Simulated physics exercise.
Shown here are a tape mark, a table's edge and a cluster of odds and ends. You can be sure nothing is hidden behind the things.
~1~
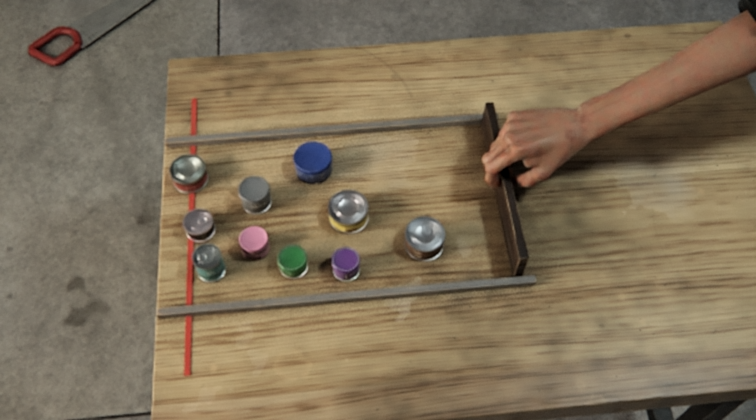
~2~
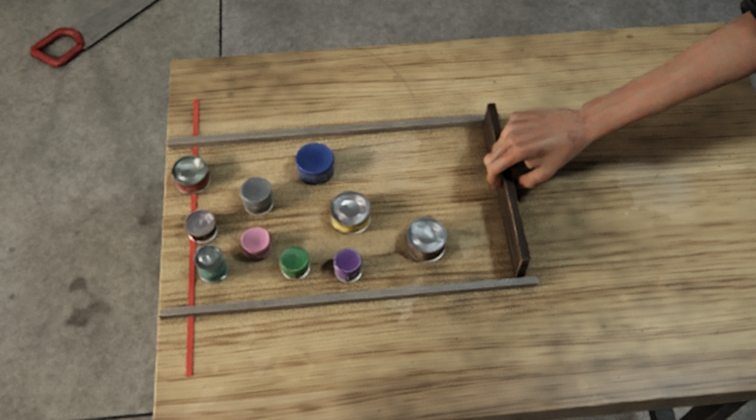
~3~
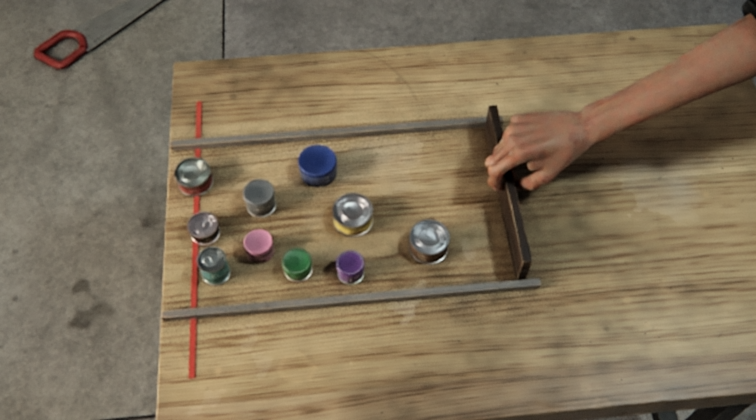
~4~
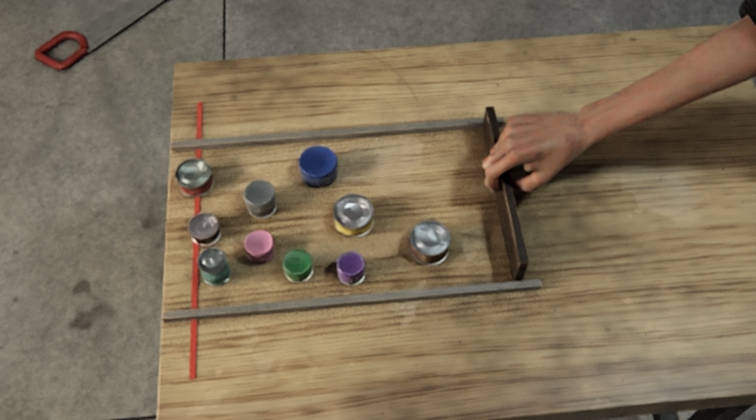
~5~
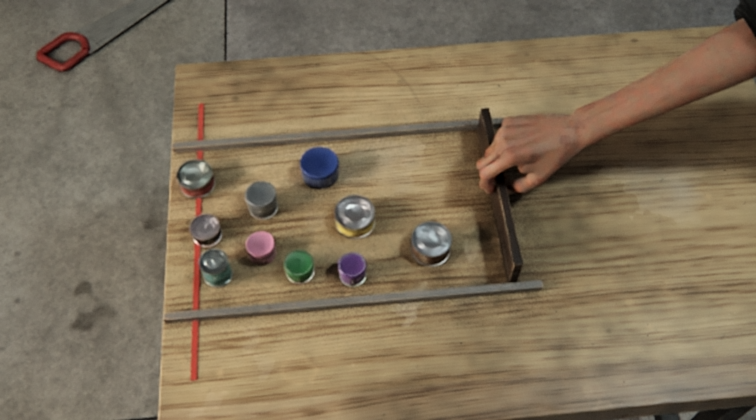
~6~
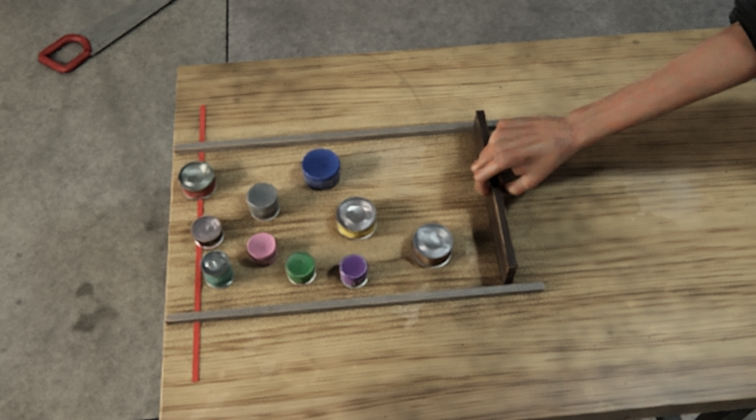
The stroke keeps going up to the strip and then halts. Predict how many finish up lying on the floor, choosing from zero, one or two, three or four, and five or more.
My prediction is five or more.
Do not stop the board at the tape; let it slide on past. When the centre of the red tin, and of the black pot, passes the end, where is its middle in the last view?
For the red tin, about (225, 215); for the black pot, about (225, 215).
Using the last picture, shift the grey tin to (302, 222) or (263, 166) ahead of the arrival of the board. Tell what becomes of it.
Taking them in order, it drops away and then it stays put.
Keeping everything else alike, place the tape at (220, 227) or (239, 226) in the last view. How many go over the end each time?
In order, 3 and 0.
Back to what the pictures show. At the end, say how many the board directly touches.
It's 5 of them.
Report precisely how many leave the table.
The exact number is 5.
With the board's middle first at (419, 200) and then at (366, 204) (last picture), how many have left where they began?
First 1, after that 3.
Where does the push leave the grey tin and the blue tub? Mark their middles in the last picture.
Grey tin at about (183, 201), blue tub at about (180, 174).
Soon after, none off yet; red tin at rest near (198, 181); black pot at rest near (208, 232); turquoise pot at rest near (217, 270).
Then, none off yet; red tin at rest near (196, 181); black pot moved a little near (198, 227); turquoise pot moved about its own width near (192, 271).
By the end, the number that fall off is five or more; fallen, green tin, pink tub, turquoise pot, black pot and red tin.
